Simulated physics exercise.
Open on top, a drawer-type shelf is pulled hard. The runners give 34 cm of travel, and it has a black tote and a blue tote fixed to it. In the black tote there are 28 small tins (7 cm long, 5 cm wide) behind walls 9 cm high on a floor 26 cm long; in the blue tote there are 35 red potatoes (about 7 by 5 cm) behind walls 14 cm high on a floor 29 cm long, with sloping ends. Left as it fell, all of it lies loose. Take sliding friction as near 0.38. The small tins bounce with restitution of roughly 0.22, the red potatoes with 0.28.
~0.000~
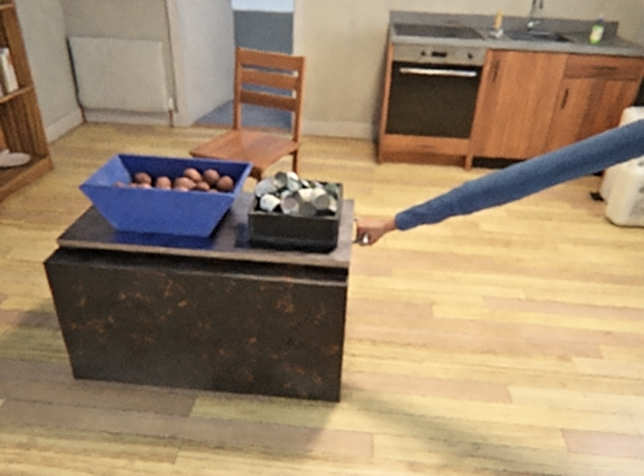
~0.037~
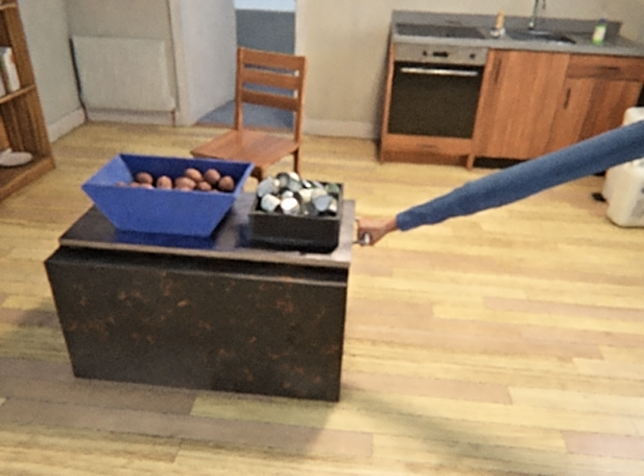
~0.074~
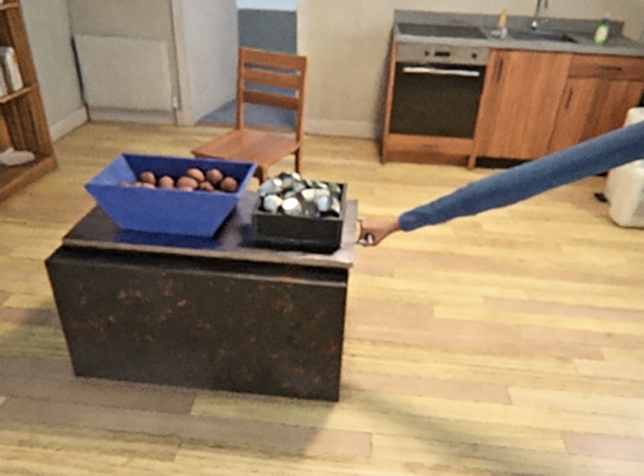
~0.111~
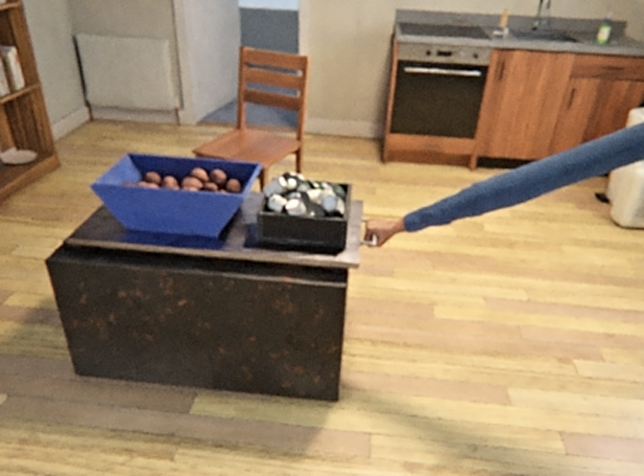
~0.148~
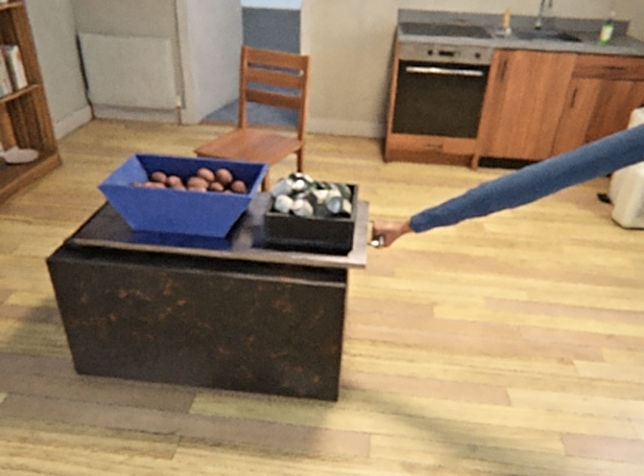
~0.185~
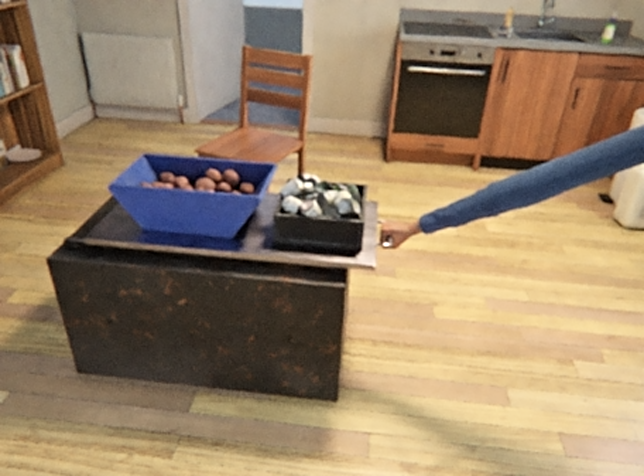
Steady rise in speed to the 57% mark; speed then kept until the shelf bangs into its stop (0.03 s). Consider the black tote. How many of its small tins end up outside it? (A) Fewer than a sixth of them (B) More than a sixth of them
Answer: A.
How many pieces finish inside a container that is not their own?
About 0 in total.
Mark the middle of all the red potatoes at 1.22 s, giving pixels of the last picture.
Middle approx. (283, 209).
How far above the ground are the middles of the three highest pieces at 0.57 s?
Height, averaged: Around 72 cm.
After 0.37 s, the shelf hits its stop.
After 0.45 s, the black tote is down by 1 of 28 and the blue tote has all 35.
After 0.57 s, the black tote is down by 1 of 28 and the blue tote has all 35.
After 0.79 s, the black tote is down by 1 of 28 and the blue tote has all 35.
Outcome (at 1.22 s), the black tote is down by 1 of 28 and the blue tote has all 35. Asked share, 1 of 28, 4 per cent.
